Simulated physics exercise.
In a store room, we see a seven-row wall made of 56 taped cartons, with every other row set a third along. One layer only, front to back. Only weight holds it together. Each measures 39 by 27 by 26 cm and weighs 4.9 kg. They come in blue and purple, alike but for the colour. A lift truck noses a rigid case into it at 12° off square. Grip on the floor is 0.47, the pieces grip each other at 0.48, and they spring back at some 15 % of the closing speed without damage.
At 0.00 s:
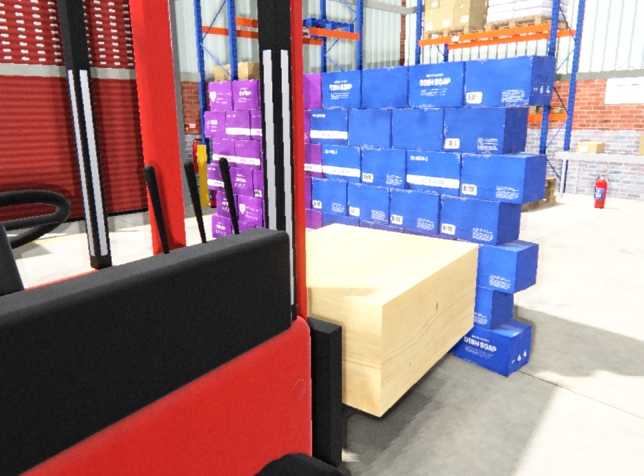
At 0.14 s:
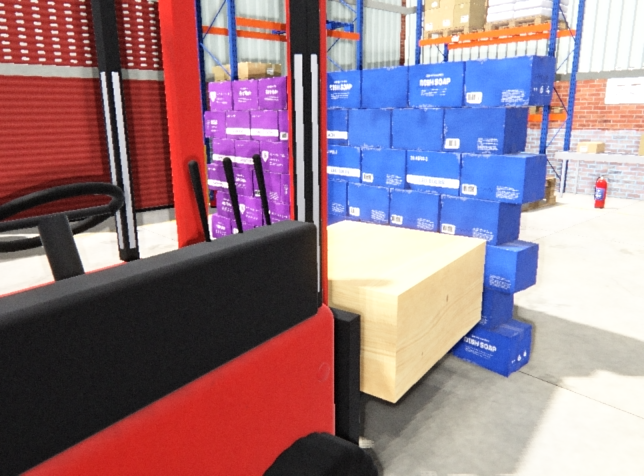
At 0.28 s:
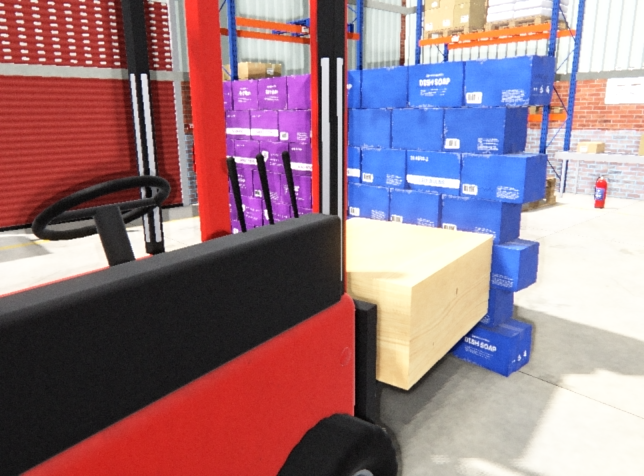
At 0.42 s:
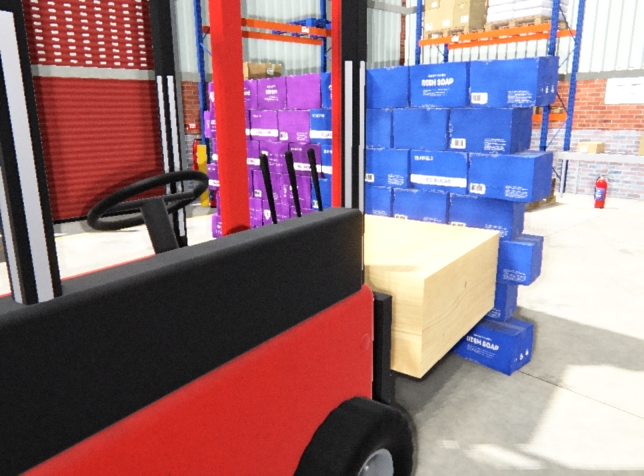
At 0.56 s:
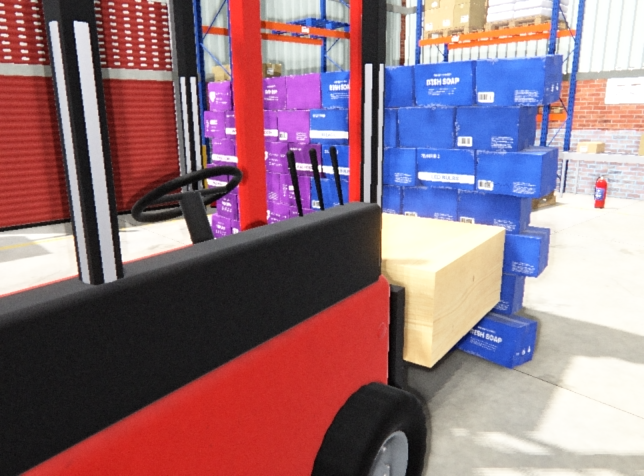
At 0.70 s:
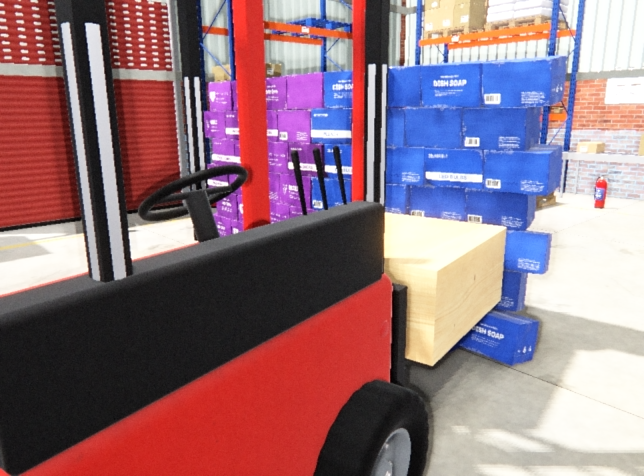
In a warehouse, a red forklift carrying a pale wooden block moves toward a stacked wall of blue and purple boxes. The block meets the blue section and presses in, shoving several boxes back and slightly askew, and by the end some of them lean while the wall still stands.
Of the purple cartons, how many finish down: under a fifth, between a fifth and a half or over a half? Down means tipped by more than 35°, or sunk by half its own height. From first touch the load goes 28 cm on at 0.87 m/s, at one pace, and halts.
It comes to under a fifth.
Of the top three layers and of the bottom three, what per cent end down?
From the top 50, from the bottom 20 per cent.
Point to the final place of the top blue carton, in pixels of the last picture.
Near (489, 234).
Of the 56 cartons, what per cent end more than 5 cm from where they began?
40 per cent.
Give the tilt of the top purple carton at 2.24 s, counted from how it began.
Roughly 0°.
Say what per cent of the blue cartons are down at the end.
Ending so: Blue 70 per cent.
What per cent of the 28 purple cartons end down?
Roughly 5 per cent of them.
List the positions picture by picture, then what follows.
In the first frame (pixels give the middle of a visible side), load (470, 283) 22 cm short of touching; top purple carton (220, 97); top blue carton (383, 88); none has stirred.
Load (478, 277) 10 cm short of touching; top purple carton (220, 97), in the second frame.
Load (485, 272) 26 mm in; one has shifted, in the third frame.
Load (492, 266) 15 cm in; steepest lean 4°, the carton at (499, 178); movement in 13 of them, in the fourth frame.
Load (498, 262) 27 cm in; top purple carton (219, 97); top blue carton (386, 88) 6° from how it stood; steepest lean 8°, the carton at (519, 292); movement in 19 of them, in the fifth frame.
Load (499, 261) 28 cm in, stopped; top purple carton (219, 97); top blue carton (394, 88) 6° from how it stood; steepest lean 13°, the carton at (523, 291); movement in 23 of them, in the sixth frame.
After 1.18 s, none of the 28 purple cartons down (4 of 56 in all colours); top purple carton unmoved; top blue carton 6° from how it stood.
After 1.68 s, none of the 28 purple cartons down (13 of 56 in all colours); top purple carton unmoved; top blue carton 39° from how it stood, 16 cm lower.
After 2.24 s, 1 of the 28 purple cartons down (21 of 56 in all colours); top purple carton unmoved; top blue carton on its side.
In the end (3.7 s), 1 of the 28 purple cartons down (21 of 56 in all colours); top purple carton unmoved; top blue carton on its side. That is 4 per cent. From the last view, middles, top purple carton near (232, 97), top blue carton near (489, 234).
